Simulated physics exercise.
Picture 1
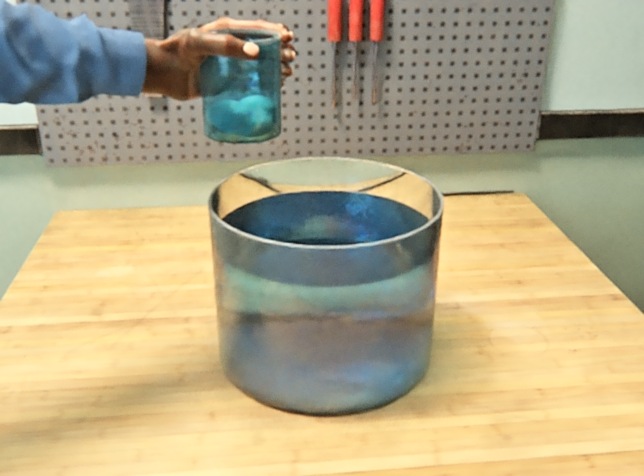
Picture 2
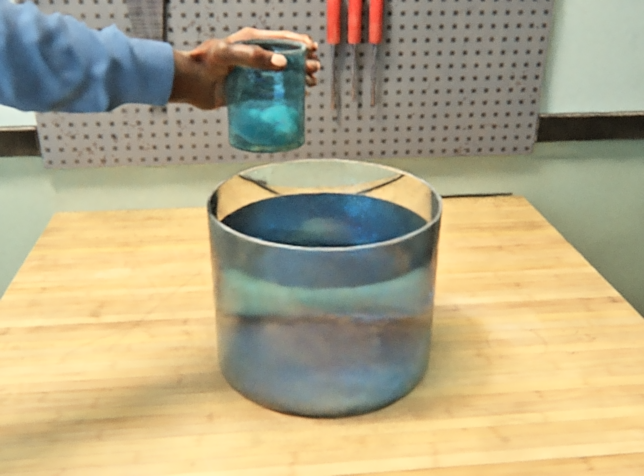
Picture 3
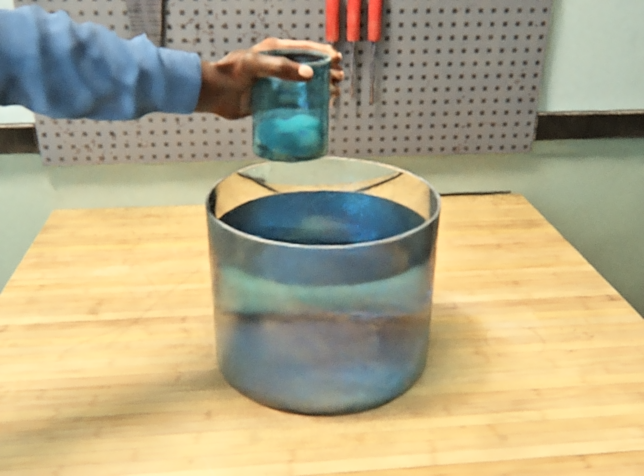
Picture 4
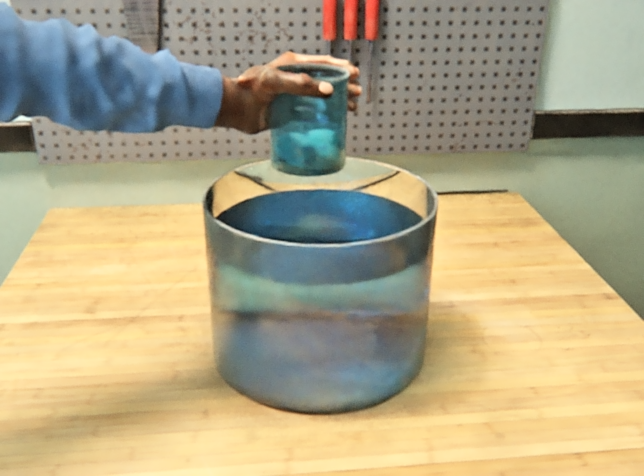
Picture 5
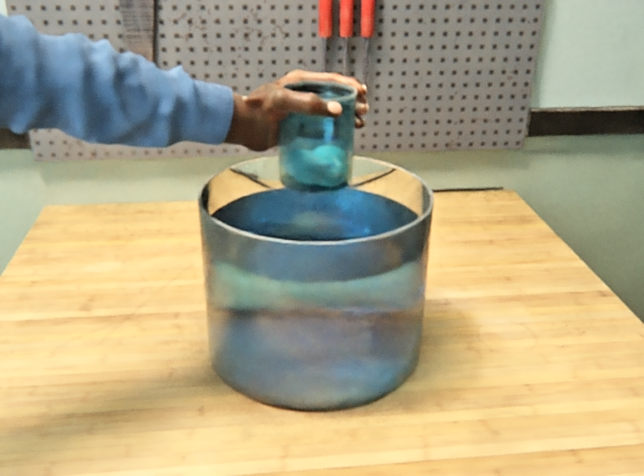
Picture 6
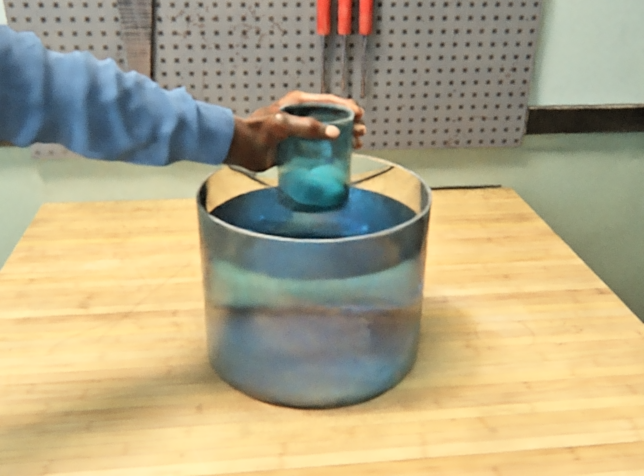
The clip shows a hand in a blue sleeve holding a mouth-up beaker with a napkin inside, moving it right and lowering it over a clear tub of water on a wooden table until it is just above the surface.
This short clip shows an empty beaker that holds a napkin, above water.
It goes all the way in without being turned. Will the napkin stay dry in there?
No.
Next, the beaker enters the water.
After that, water pours in as the air escapes.
Finally, the beaker is under, flooded, and the napkin is wet.
